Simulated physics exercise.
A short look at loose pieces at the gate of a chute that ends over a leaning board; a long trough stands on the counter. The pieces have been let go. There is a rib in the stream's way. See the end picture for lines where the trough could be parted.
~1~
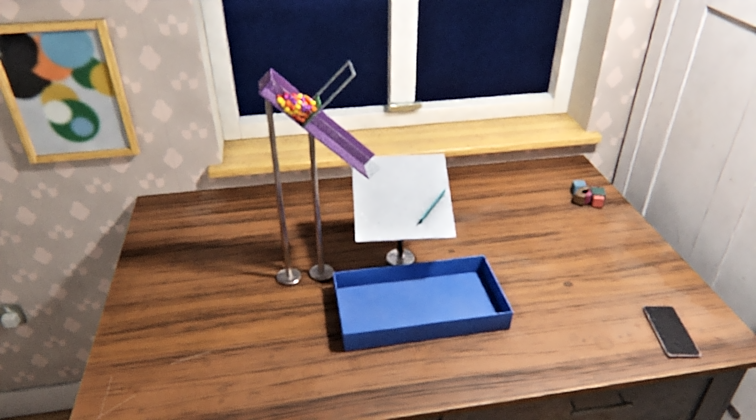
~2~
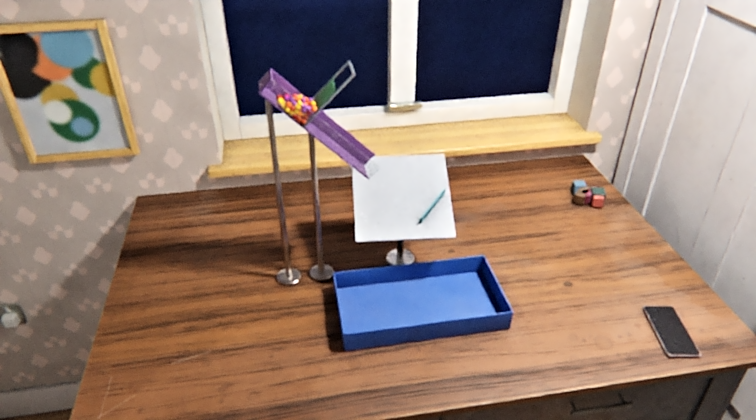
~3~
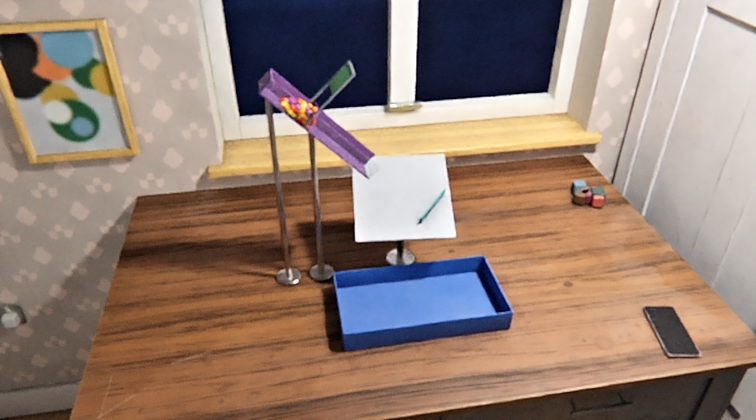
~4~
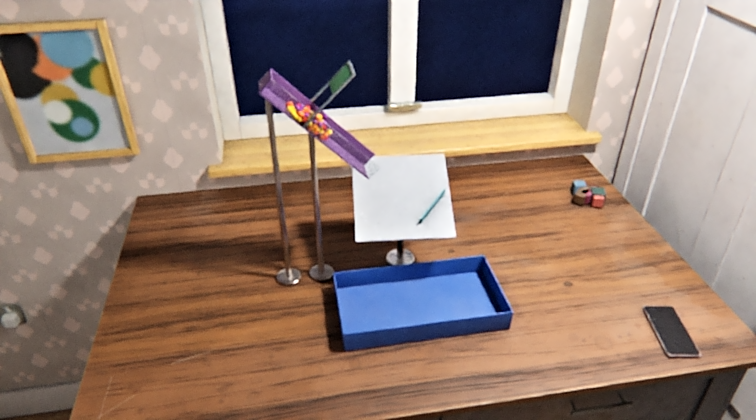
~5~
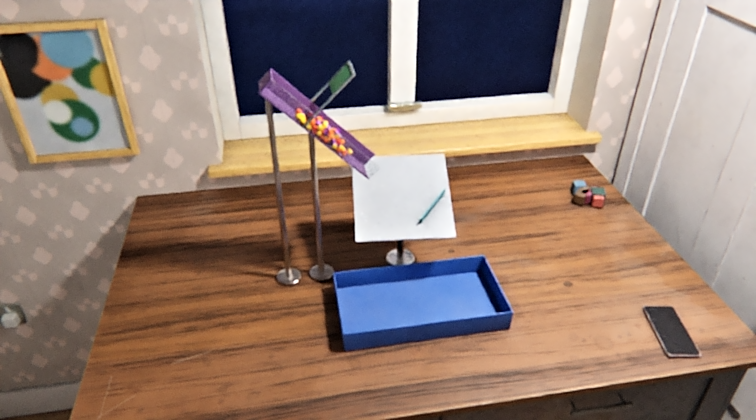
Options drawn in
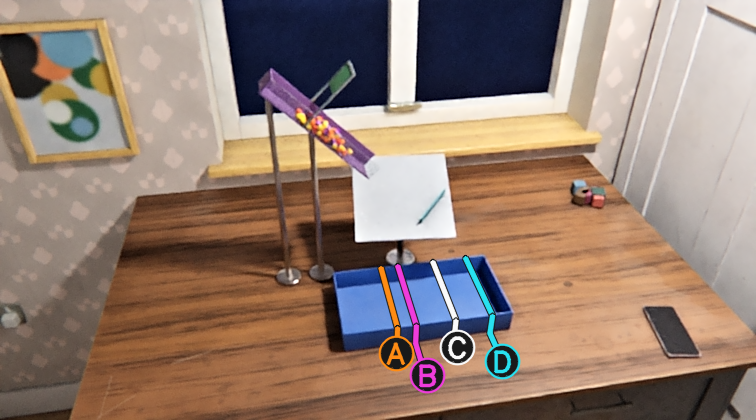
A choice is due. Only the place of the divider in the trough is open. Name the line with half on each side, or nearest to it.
Use line B.
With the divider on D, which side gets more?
More lands on the left.
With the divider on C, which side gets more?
More lands on the left.
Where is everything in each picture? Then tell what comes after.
Load behind the gate (299, 107), round plastic beads; lip of the chute (366, 172), sloping fairly steeply, in the first picture.
Middle of the board (402, 196), tilted gently; middle of its low edge (406, 239); of its high edge (398, 156), in the second picture.
Front corners of the trough (344, 334) and (513, 312), empty; front of the load (313, 122), in the third picture.
Middle of the load (309, 121); its front (329, 132), roughly a third of the way to the lip; rib from (445, 189) to (421, 219), in the fourth picture.
Middle of the load (321, 129); its front (350, 152), roughly two thirds of the way to the lip, in the fifth picture.
On the marked copy, line A crosses the front rim at (397, 327); line B crosses the front rim at (416, 324); line C crosses the front rim at (455, 319); line D crosses the front rim at (492, 315).
For line A, of what is caught, about a tenth on the left of the divider, almost all on the right.
For line B, of what is caught, roughly half on the left of the divider, roughly half on the right.
For line C, of what is caught, the larger part on the left of the divider, about a tenth on the right.
For line D, of what is caught, almost all on the left of the divider, just a few on the right.
